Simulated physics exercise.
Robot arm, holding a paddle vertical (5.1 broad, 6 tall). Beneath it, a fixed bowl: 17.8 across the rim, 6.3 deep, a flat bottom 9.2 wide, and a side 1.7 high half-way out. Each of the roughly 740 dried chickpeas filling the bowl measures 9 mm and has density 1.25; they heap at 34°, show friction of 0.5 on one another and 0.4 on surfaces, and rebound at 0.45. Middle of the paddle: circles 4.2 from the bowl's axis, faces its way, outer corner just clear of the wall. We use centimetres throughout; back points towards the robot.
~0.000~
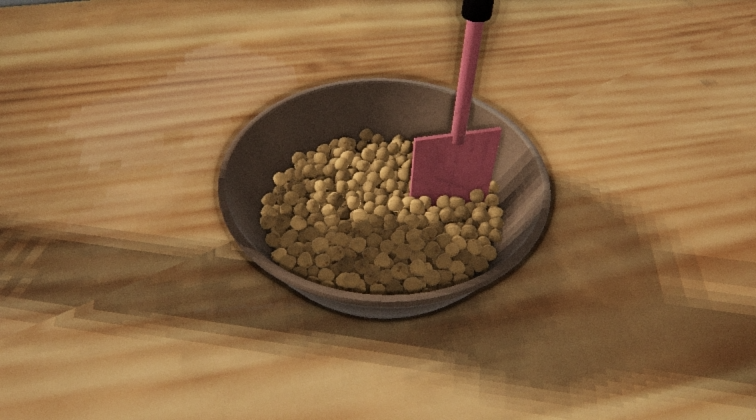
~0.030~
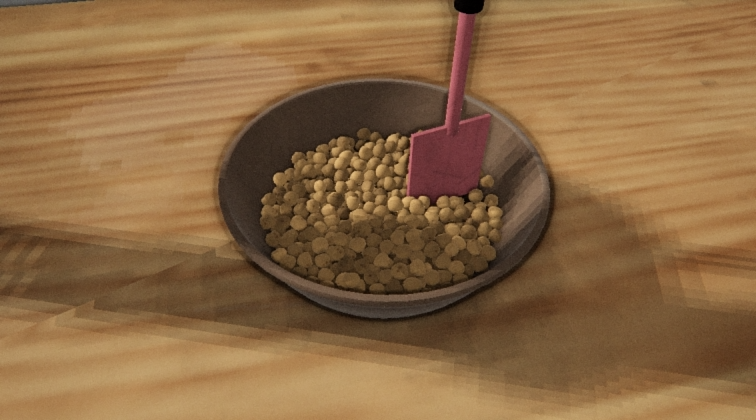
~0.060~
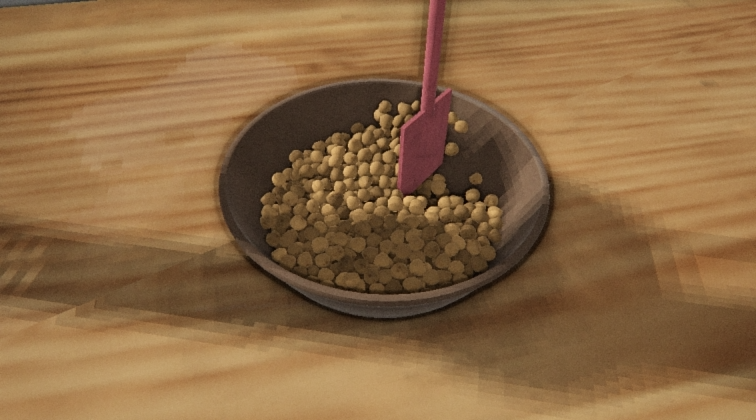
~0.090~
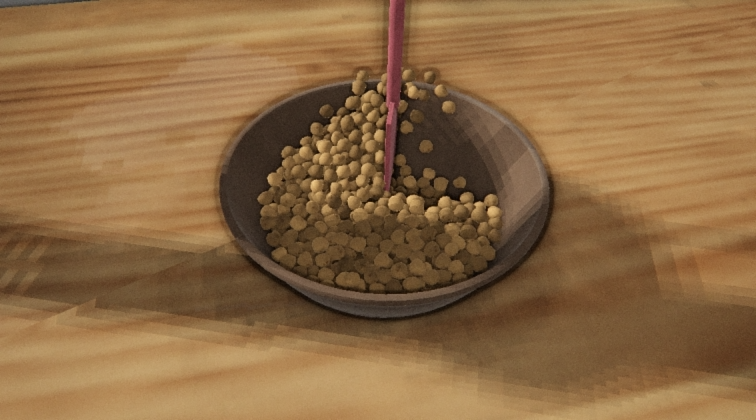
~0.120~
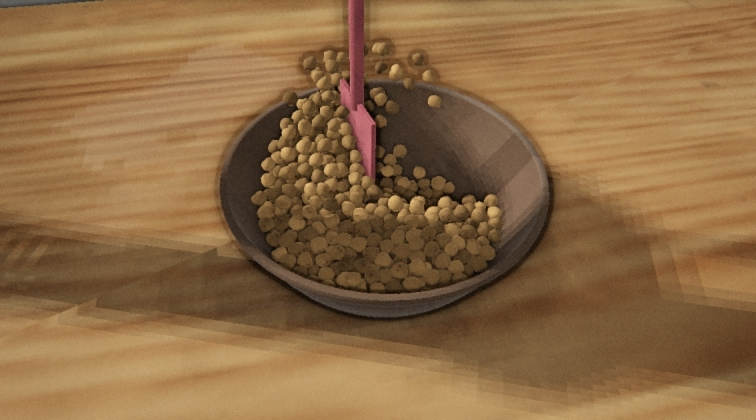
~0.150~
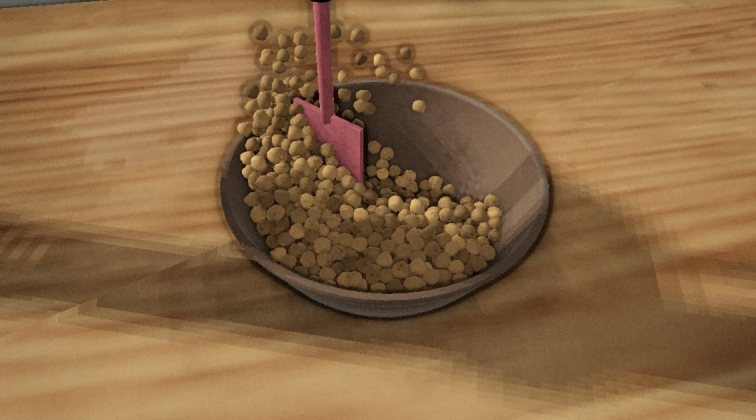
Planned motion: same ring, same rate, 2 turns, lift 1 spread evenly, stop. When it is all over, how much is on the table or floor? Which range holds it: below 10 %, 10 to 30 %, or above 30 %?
The range above 30 %.
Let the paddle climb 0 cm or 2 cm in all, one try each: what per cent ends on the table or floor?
Try one: Around 55 %; try two: Around 30 %.
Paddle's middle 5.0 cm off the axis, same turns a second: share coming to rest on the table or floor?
Around 15 in a hundred, in that case.
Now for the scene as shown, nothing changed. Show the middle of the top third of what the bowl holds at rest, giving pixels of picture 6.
In the final view it lies around (392, 217).
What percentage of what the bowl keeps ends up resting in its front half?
50 %.
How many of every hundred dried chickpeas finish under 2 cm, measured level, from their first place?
About 15 %.
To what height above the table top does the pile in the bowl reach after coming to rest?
Roughly 4.5 centimetres.
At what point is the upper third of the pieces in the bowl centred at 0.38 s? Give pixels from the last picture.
Upper-third centre: Approx. (468, 161) px.
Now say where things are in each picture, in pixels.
The paddle neck at (462, 112), 0° round; upper third of the load around (378, 211), from x 270 to 495, top at y 135; 742 in the bowl, in the first frame.
The paddle neck at (455, 103), 11° round; upper third of the load around (382, 202), from x 270 to 495, top at y 135, in the second frame.
The paddle neck at (430, 86), 40° round; upper third of the load around (377, 194), from x 270 to 495, top at y 105, in the third frame.
The paddle neck at (394, 77), 71° round; upper third of the load around (361, 176), from x 265 to 495, top at y 75, in the fourth frame.
The paddle neck at (357, 79), 101° round; upper third of the load around (331, 169), from x 260 to 495, top at y 50; 737 in the bowl, 5 in flight or on the tool, in the fifth frame.
The paddle neck at (326, 91), 131° round; upper third of the load around (306, 172), from x 245 to 495, top at y 30; 721 in the bowl, 21 in flight or on the tool, in the sixth frame.
After 0.38 s, 359° round, highest piece 12 above the table; 528 in the bowl, 108 on the table or floor, 106 in flight or on the tool.
After 0.60 s, 226° round, highest piece 9 above the table; 435 in the bowl, 270 on the table or floor, 37 in flight or on the tool.
After 0.91 s, 0° round, highest piece 5 above the table; 421 in the bowl, 321 on the table or floor.
After 1.61 s, 0° round, highest piece 4 above the table; 421 in the bowl, 321 on the table or floor.
In the end, 421 in the bowl, 321 on the table or floor. That is 43 % on the table or floor.
